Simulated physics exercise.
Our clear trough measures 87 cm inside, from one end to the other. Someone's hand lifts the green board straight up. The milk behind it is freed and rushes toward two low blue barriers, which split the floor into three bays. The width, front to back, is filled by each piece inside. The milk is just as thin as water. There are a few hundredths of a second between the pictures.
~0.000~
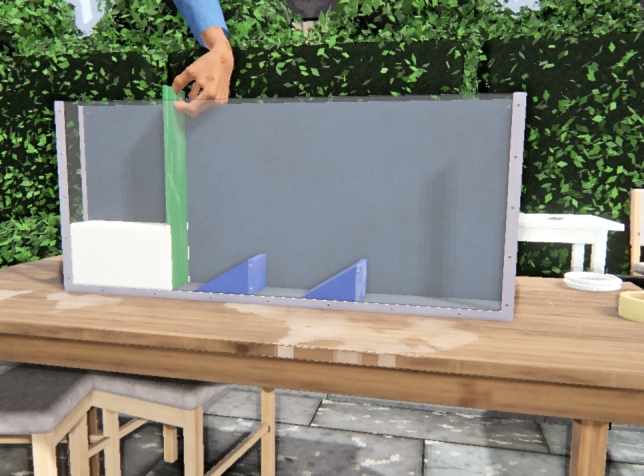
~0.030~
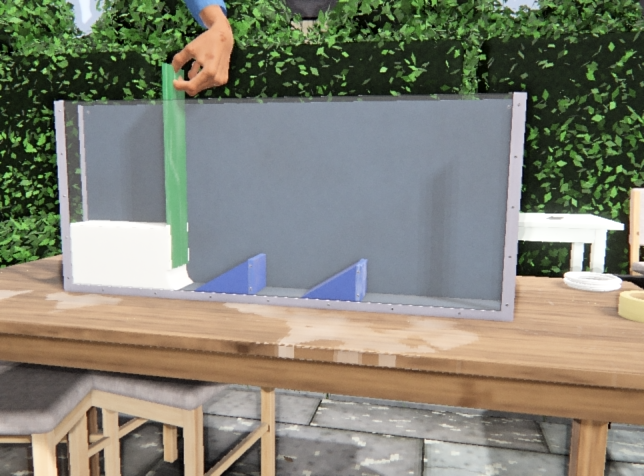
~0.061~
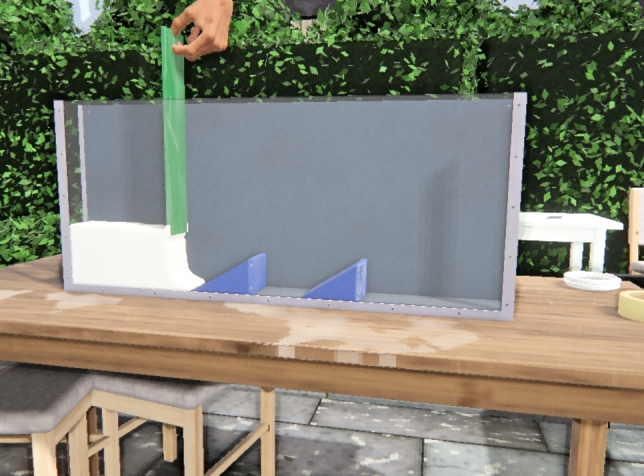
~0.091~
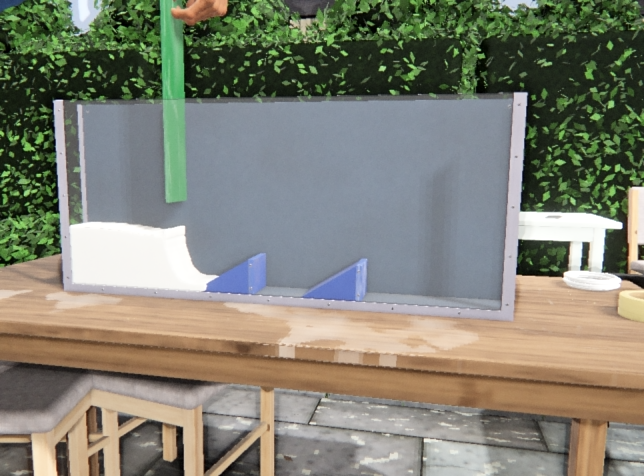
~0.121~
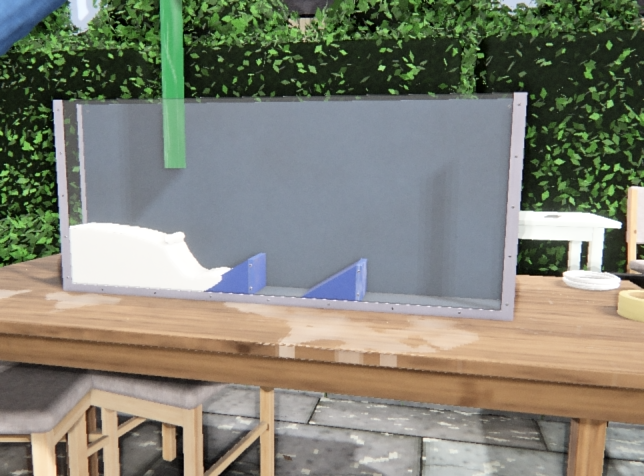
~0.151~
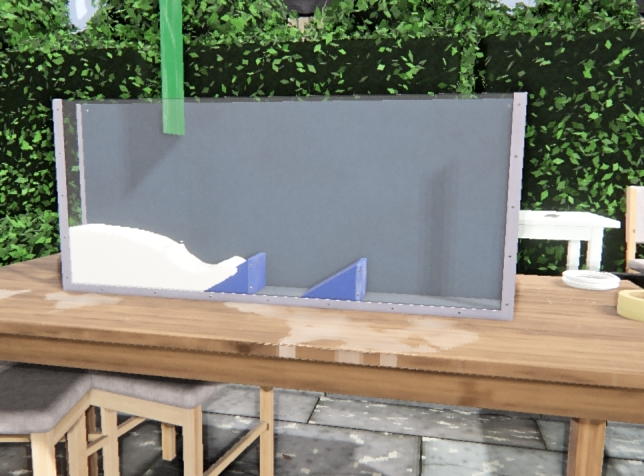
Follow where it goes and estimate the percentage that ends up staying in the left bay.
I would say about 68 per cent of it.
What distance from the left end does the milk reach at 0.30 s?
It has got out to near 52 cm from the left end.
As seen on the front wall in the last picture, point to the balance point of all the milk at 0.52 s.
The liquid is centred at roughly pixel (189, 271).
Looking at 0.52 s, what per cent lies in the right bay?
Some 2 per cent.
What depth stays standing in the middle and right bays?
Around 5.5 cm in the first and around 0.5 cm in the second.
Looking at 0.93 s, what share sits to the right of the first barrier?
Near 28 in a hundred.
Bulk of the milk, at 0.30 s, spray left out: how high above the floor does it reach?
About 11.0 cm.
By 0.30 s 91 per cent is still short of the first barrier, 0 is over the second.
By 0.52 s 78 per cent is still short of the first barrier, 3 is over the second.
By 0.93 s 71 per cent is still short of the first barrier, 4 is over the second.
At rest it is 68 per cent left, 27 middle, 5 right.
